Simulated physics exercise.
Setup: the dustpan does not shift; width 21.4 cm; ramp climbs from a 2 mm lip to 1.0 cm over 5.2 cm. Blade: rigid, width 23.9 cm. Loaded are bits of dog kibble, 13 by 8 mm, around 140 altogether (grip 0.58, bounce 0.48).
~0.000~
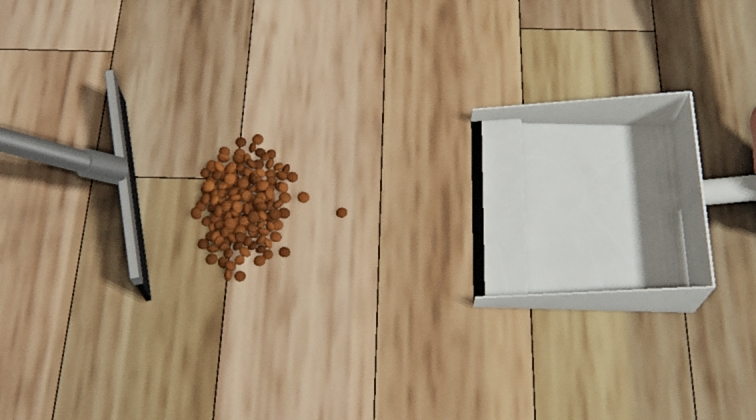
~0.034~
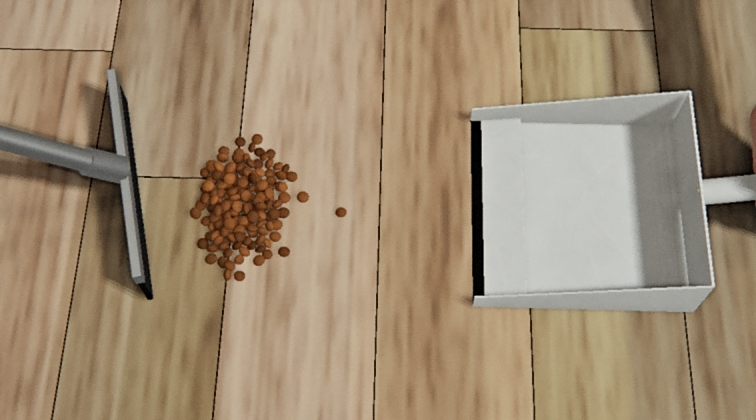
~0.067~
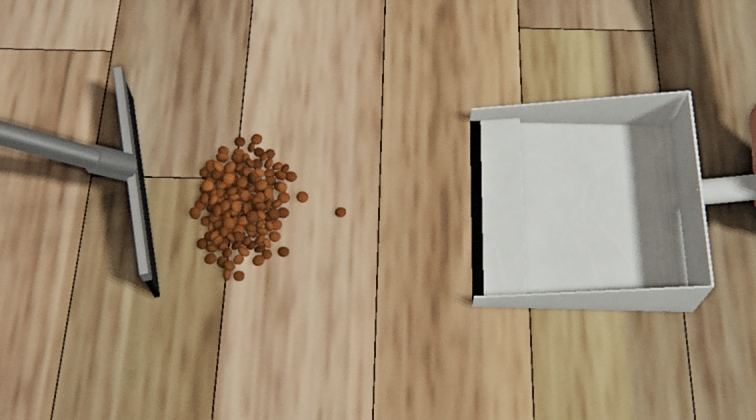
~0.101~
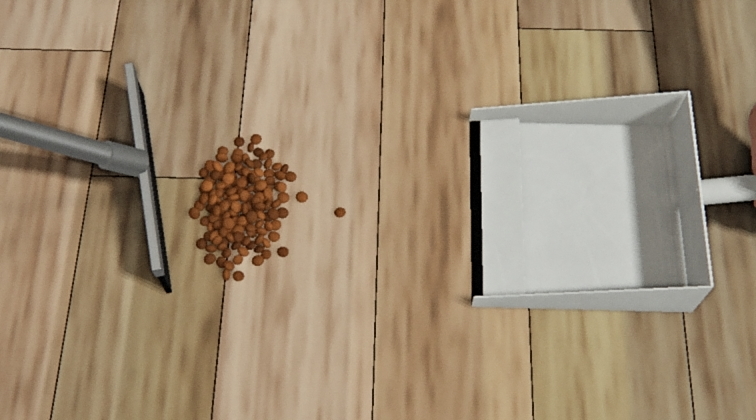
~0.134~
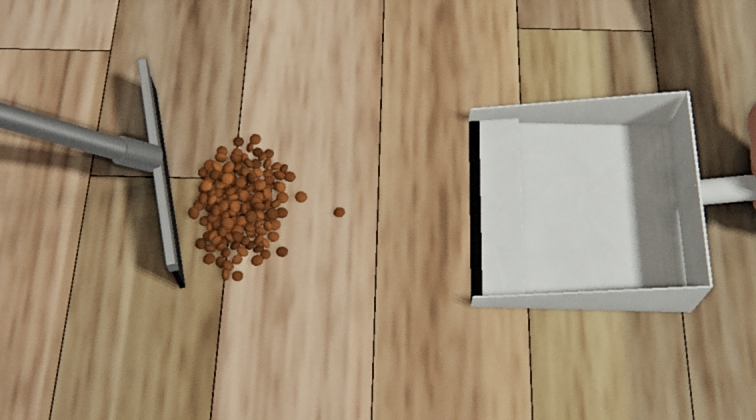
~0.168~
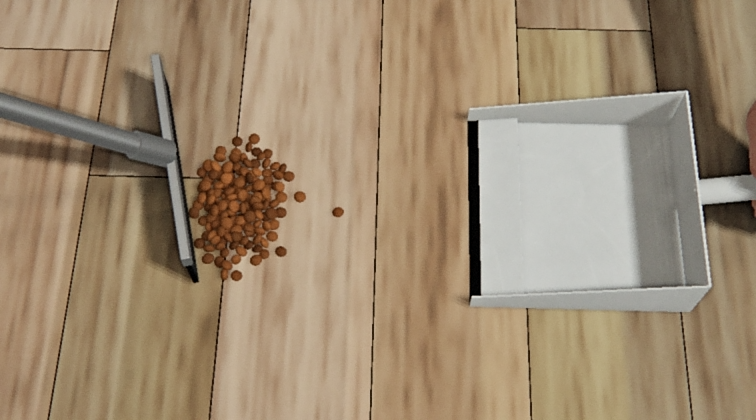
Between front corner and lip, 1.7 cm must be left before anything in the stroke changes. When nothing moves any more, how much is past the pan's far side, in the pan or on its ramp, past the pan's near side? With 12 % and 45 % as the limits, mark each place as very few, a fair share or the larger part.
My call: Past the pan's far side: A fair share; in the pan or on its ramp: A fair share; past the pan's near side: Very few.
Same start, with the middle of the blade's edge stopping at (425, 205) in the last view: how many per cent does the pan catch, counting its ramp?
Some 15 percent.
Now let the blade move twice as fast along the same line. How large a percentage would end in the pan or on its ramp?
I'd put it at close to 25 per cent.
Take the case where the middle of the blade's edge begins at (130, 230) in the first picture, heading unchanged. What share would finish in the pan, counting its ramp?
I'd estimate about 20 per cent.
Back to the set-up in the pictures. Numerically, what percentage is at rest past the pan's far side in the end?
I'd put it near 35 percent.
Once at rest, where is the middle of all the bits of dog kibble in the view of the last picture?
Roughly (455, 138).
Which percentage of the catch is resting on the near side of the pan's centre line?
I'd put it near 0 per cent.
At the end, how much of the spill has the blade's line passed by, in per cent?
Estimate: Near 20 %.
After 0.47 s, middle of the blade 18 cm from the lip; 0 % over the lip, far side 5 %, near side 0 %.
After 0.67 s, middle of the blade 9 cm from the lip; 0 % over the lip, far side 20 %, near side 0 %.
After 0.99 s, middle of the blade 5 cm from the lip; 15 % over the lip, far side 35 %, near side 0 %.
In the end, at 1.3 s, far side 35 %, pan 15 %, near side 0 %, in front of the lip or behind the blade 50 %.
